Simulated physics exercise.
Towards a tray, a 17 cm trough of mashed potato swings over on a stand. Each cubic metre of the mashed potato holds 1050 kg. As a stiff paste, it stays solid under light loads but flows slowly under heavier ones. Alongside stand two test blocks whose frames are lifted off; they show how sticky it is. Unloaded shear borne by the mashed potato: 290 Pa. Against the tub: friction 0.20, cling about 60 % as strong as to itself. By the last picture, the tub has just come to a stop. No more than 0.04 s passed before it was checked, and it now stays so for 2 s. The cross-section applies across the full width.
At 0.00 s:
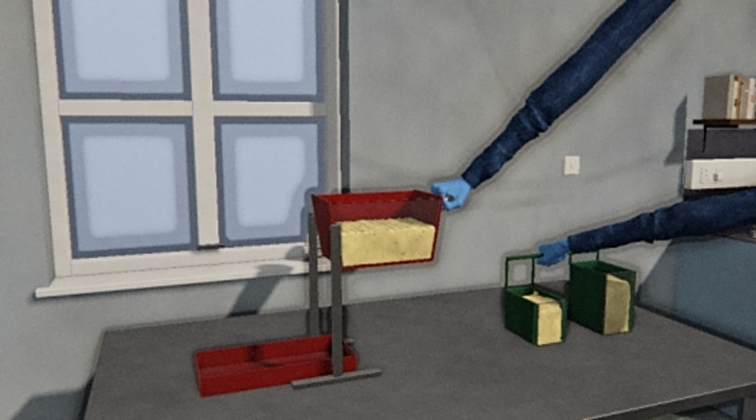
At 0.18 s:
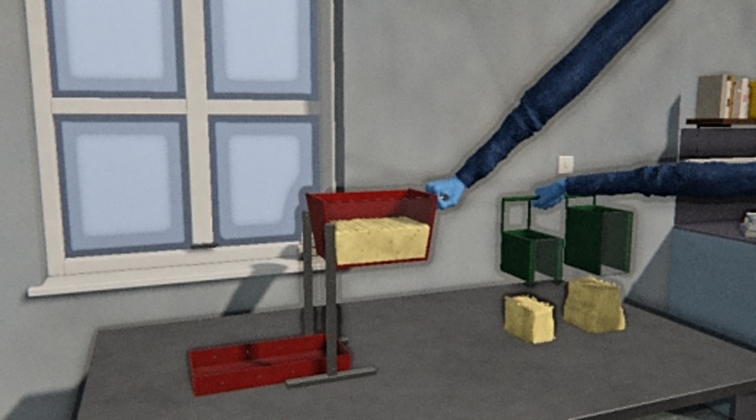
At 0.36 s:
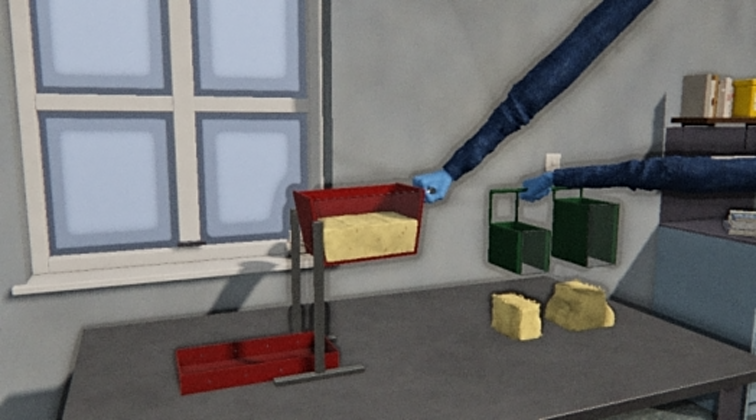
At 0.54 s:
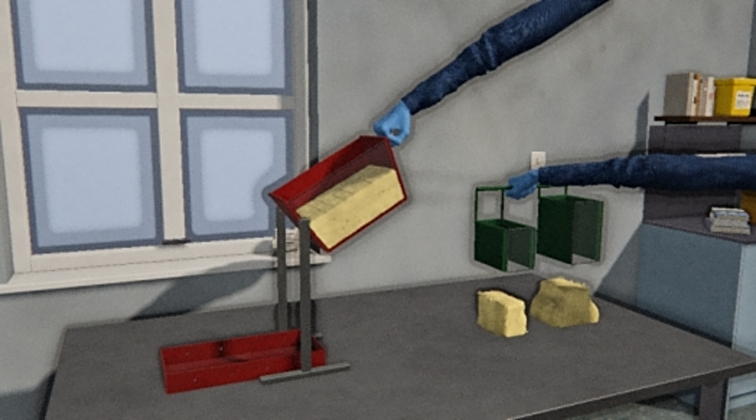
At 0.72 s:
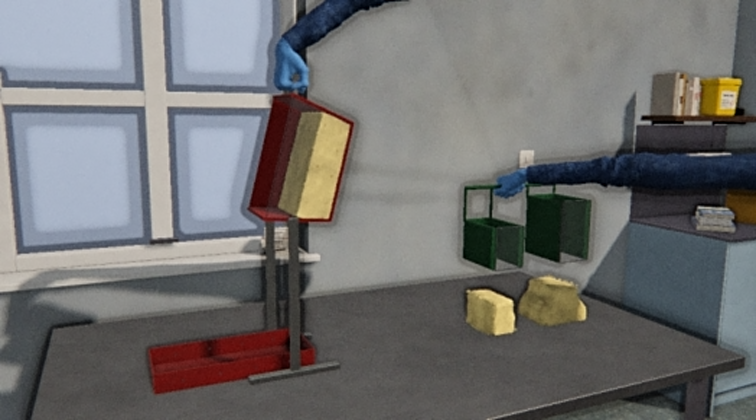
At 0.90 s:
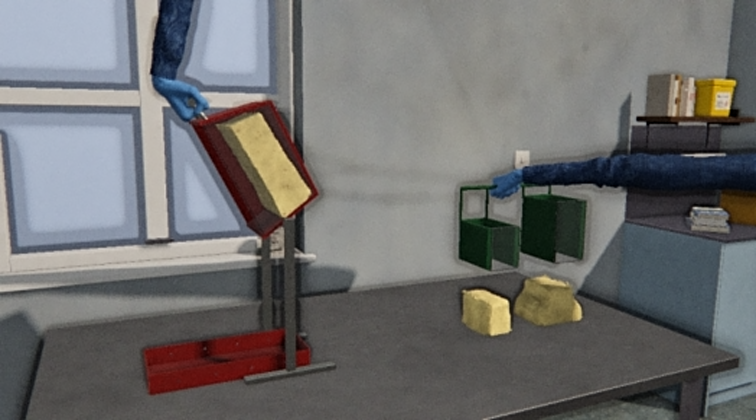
The footage shows a gloved hand swinging a red tub of pale yellow mash up and over to the left on its stand, while another hand lifts two green box-shaped covers off smaller blocks, which sag slightly.
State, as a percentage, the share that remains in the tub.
0 %.
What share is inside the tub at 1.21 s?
About 0 %.
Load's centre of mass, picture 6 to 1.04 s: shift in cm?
Shift: Some 16 cm.
After 1.04 s, the tub is at 117 degrees and holds 32 %.
After 1.21 s, the tub is at 117 degrees and holds 0 %.
After 1.38 s, the tub is at 117 degrees and holds 0 %.
After 1.55 s, the tub is at 117 degrees and holds 0 %.
After 2.90 s, at the end, the tub is at 117 degrees and holds 0 %.
